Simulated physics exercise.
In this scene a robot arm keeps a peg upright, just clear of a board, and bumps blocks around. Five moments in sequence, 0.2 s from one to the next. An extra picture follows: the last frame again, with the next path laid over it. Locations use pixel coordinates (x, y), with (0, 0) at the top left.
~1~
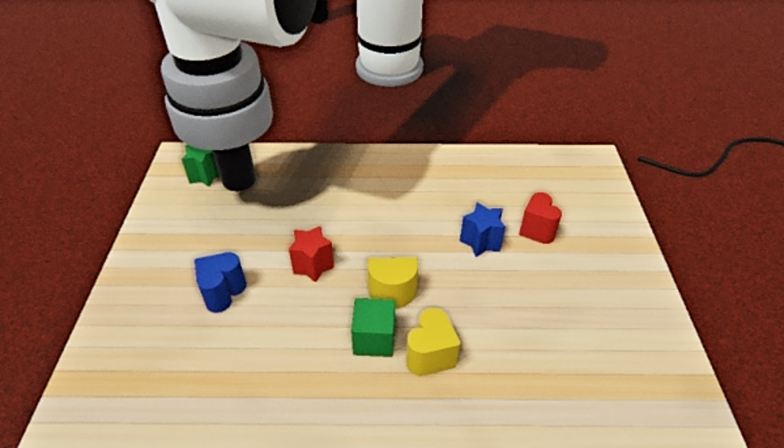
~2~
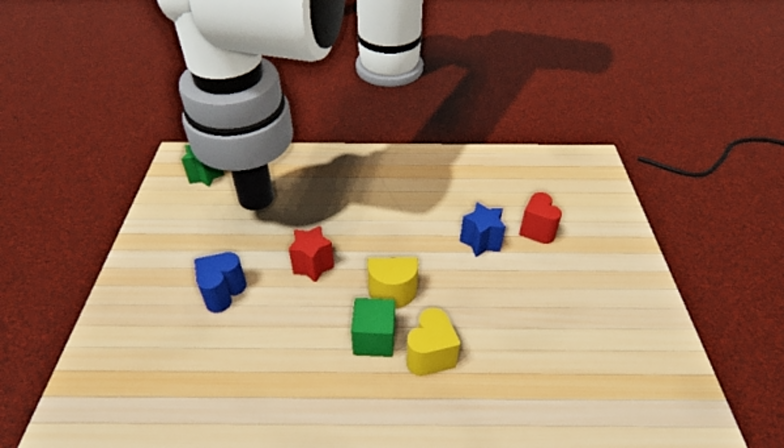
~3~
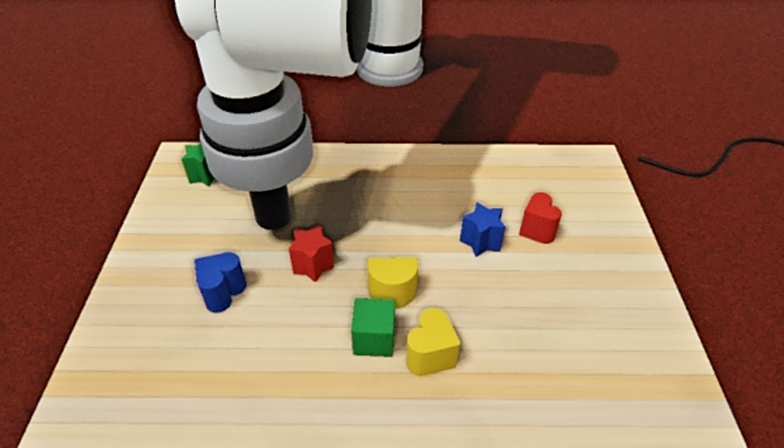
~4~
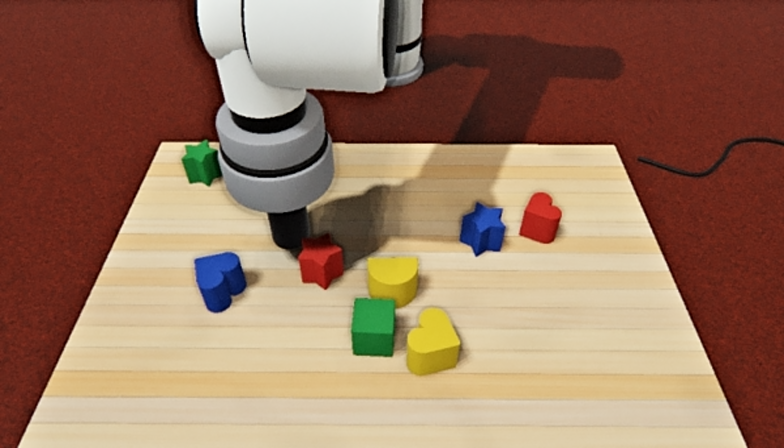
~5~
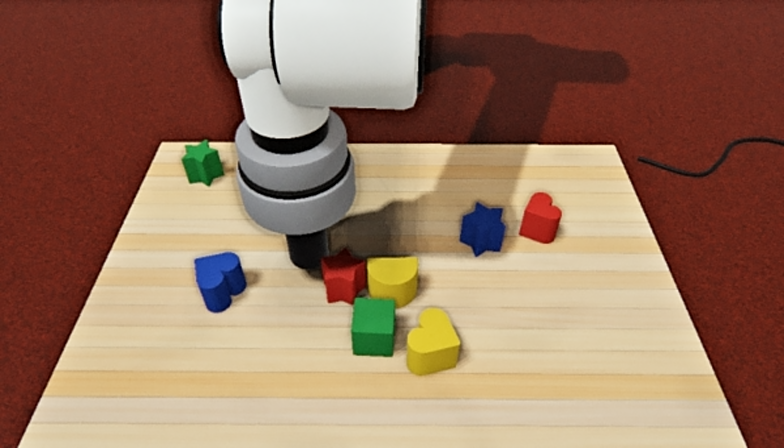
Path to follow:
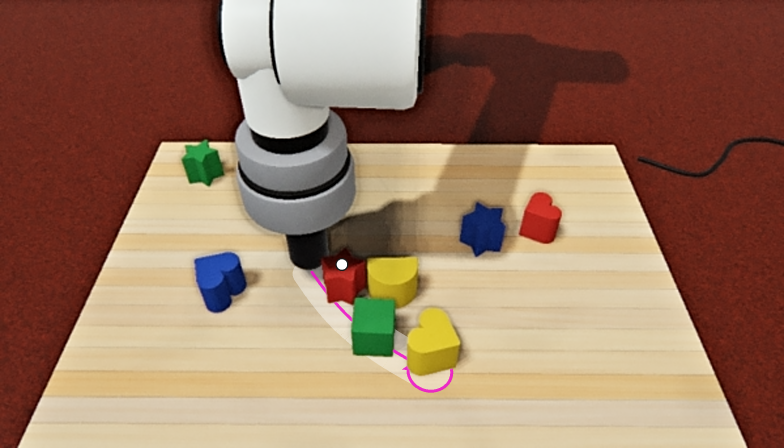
A robot arm moves toward the red star and pushes it rightward beside yellow block.
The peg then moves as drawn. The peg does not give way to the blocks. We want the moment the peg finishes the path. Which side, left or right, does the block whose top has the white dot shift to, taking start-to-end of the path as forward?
It goes left.
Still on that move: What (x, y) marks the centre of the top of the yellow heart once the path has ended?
Located at (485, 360).
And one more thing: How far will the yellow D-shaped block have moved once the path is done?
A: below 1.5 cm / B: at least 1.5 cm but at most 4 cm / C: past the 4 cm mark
Option B.
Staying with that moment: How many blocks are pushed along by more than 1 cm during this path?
In total, three or more blocks get moved by over 1 cm.
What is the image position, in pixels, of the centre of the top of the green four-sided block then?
When the path ends, it will be at (428, 389).
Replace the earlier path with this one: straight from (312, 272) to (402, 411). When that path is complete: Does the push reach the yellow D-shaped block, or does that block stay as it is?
Once the peg is done, the yellow D-shaped block is in a new spot.
Drawn move, from (312, 272) via (358, 325), ending at (430, 371); the dot is on the red star.
The first path, step by step. One third of the way, peg (339, 293); red star (376, 283), turned 60° anticlockwise; green four-sided block (375, 319); yellow D-shaped block (410, 268).
Two thirds of the way, peg (379, 327); red star (407, 295), turned 105° anticlockwise; green four-sided block (404, 355), turned 30° clockwise; yellow D-shaped block (417, 266); yellow heart (445, 343), turned 50° anticlockwise.
At the end, peg (431, 357); red star (415, 300), turned 130° anticlockwise; green four-sided block (428, 389), turned 100° clockwise; yellow D-shaped block (417, 266); yellow heart (485, 360), turned 80° anticlockwise.
